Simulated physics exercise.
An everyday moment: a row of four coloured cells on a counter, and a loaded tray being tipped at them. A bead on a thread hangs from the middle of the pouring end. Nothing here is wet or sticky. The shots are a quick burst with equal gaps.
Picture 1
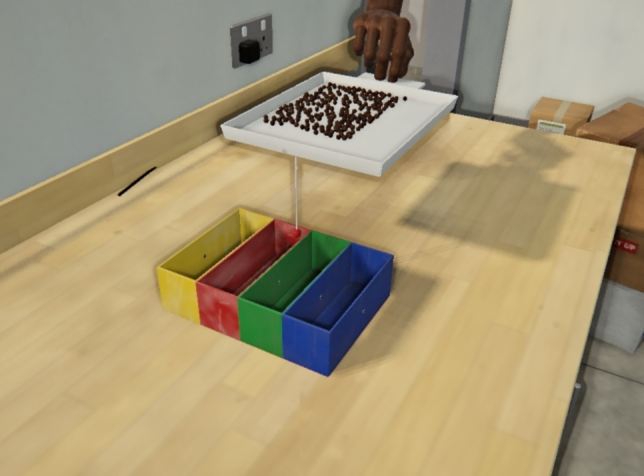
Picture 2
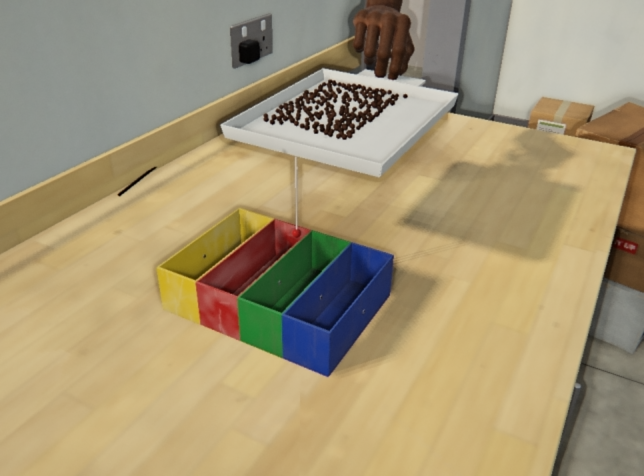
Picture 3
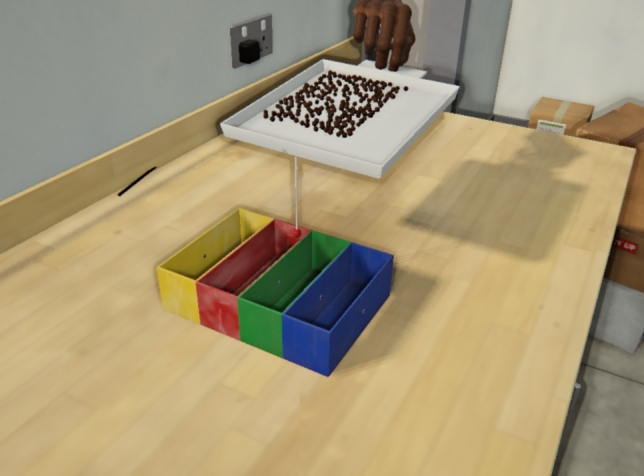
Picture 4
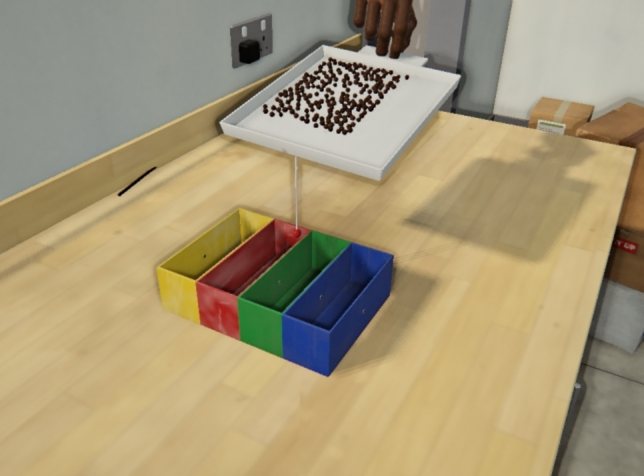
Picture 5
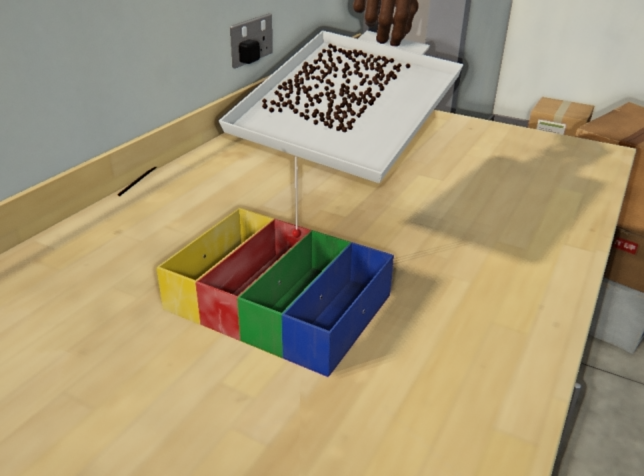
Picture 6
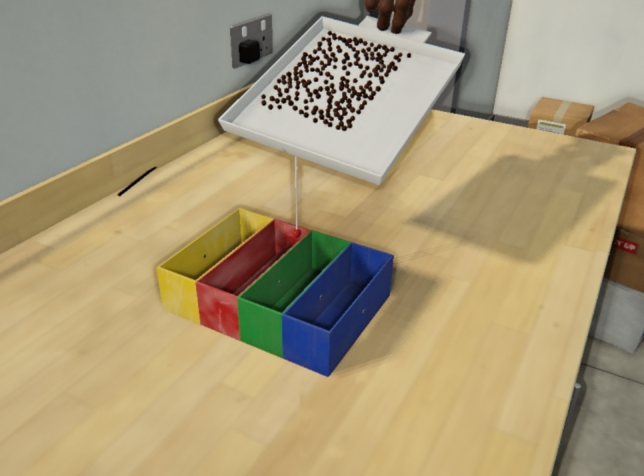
A white tray of small dark brown berries, gripped at its far edge by a hand, hangs above a pale wooden counter beside a grey wall, seen from above at an angle. Below it sit four joined open cells, yellow, red, green and blue from left to right, near a thin hanging thread. The hand raises the far edge, gradually tilting the tray toward its near right corner, while the camera stays still.
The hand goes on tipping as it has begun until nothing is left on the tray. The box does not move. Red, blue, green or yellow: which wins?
The blue cell gets the most.
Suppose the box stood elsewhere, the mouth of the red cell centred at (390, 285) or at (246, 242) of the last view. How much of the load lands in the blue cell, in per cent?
Near 0 % and 50 %.
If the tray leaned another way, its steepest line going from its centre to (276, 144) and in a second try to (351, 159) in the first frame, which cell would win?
The first try: That yellow cell. The second: The blue one.
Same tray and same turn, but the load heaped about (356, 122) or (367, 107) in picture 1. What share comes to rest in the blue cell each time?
Roughly 70 per cent, and 70 per cent.
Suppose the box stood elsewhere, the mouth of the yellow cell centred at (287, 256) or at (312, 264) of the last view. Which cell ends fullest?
At the first place red, at the second the red cell.
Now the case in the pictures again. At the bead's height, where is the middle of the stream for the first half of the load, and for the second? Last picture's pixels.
At about (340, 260), then at (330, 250).
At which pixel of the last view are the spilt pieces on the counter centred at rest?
Near (404, 375).
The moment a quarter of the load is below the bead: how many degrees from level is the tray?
Roughly 75°.
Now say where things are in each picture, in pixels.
In the first picture, corners of the pouring end (225, 125) and (380, 162), level; middle of the load (343, 109), allspice berries; bead on its thread (297, 233); yellow cell (179, 292); red cell (218, 307); green cell (261, 324); blue cell (306, 341).
In the second picture, corners of the pouring end (225, 125) and (380, 163), level; middle of the load (343, 108).
In the third picture, corners of the pouring end (224, 123) and (380, 165), tipped barely, lowest at the right corner; middle of the load (343, 102).
In the fourth picture, corners of the pouring end (224, 122) and (380, 168), tipped a little, lowest at the right corner; middle of the load (343, 94).
In the fifth picture, corners of the pouring end (223, 120) and (380, 171), tipped a little, lowest at the right corner; middle of the load (343, 86).
In the sixth picture, corners of the pouring end (222, 119) and (379, 174), tipped clearly, lowest at the right corner; middle of the load (343, 79); yellow cell (179, 292); red cell (218, 307); green cell (261, 324); blue cell (306, 341).
Just after the last frame, tray tipped steeply; the larger part on the tray; about a tenth in the blue cell; just a few in the green cell; roughly a quarter falling or outside the box.
A moment on, tray tipped past a quarter turn; roughly two thirds on the tray; roughly a quarter in the blue cell; about a tenth in the green cell; just a few in the red cell; about a tenth falling or outside the box.
Further on, tray tipped past a quarter turn; roughly half in the blue cell; roughly a quarter in the green cell; about a tenth in the red cell; about a tenth falling or outside the box.
When it is over, tray tipped past a quarter turn; roughly half in the blue cell; roughly a quarter in the green cell; about a tenth in the red cell; not one in the yellow cell; about a tenth outside the box.
